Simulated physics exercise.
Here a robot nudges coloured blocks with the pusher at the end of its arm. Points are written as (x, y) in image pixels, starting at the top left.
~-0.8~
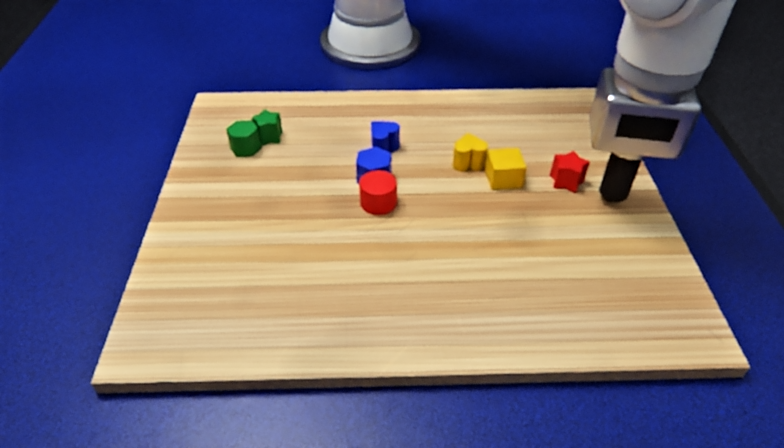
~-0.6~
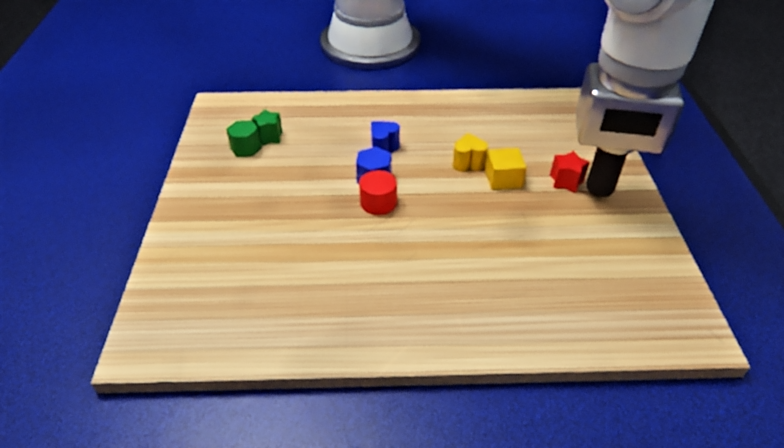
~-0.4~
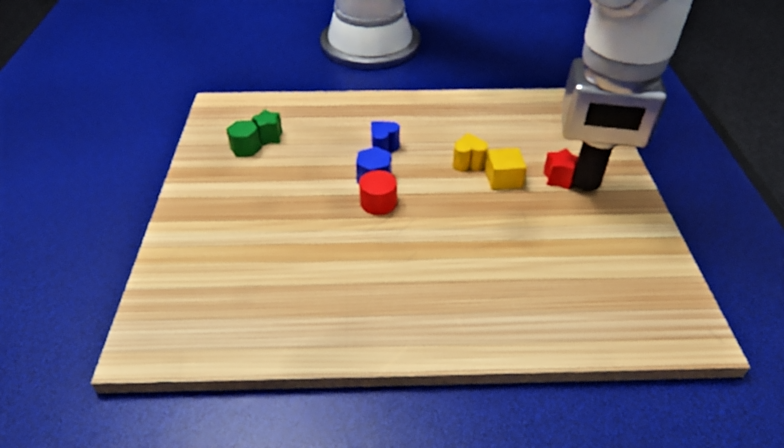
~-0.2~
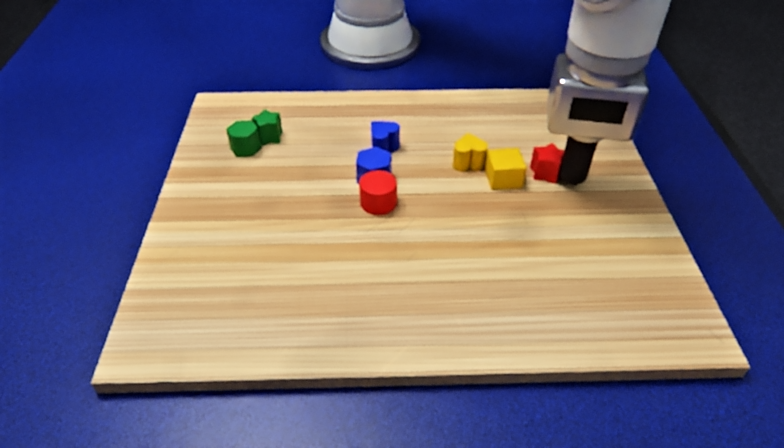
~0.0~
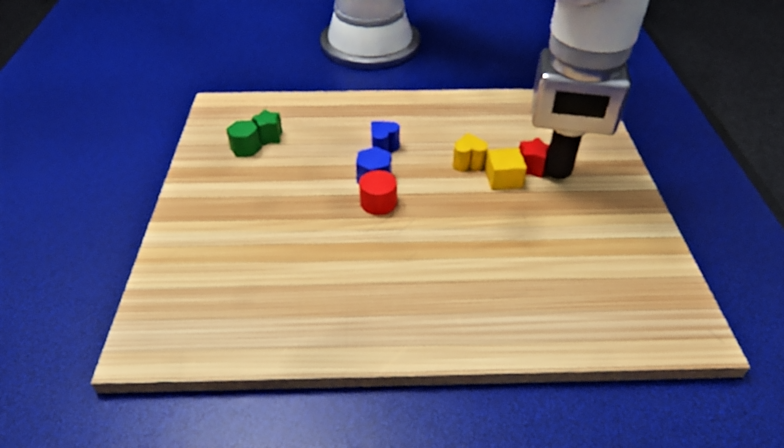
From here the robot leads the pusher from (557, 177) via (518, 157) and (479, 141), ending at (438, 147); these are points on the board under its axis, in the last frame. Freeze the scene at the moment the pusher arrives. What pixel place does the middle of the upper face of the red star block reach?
Most likely (441, 110).
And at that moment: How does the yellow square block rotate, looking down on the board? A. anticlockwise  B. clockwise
It's A.
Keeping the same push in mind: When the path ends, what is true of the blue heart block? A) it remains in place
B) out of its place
A
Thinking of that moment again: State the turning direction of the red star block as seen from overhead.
Viewed from overhead, the red star block winds up turned clockwise.
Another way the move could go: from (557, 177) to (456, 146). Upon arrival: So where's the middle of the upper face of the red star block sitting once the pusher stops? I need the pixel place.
It is at (449, 112).
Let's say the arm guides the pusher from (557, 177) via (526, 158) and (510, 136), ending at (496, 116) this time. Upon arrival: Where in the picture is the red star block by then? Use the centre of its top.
The centre of its top will be at (493, 126).
On the path given first. One third of the way, pusher at (518, 151); yellow square block at (500, 157), turned 30° anticlockwise; red star block at (497, 128).
Two thirds of the way, pusher at (480, 135); yellow square block at (500, 157), turned 30° anticlockwise; red star block at (459, 113).
At the end, pusher at (439, 142); blue heart block in place; yellow heart block in place; yellow square block at (500, 157), turned 30° anticlockwise; red star block at (441, 110), turned 40° clockwise.
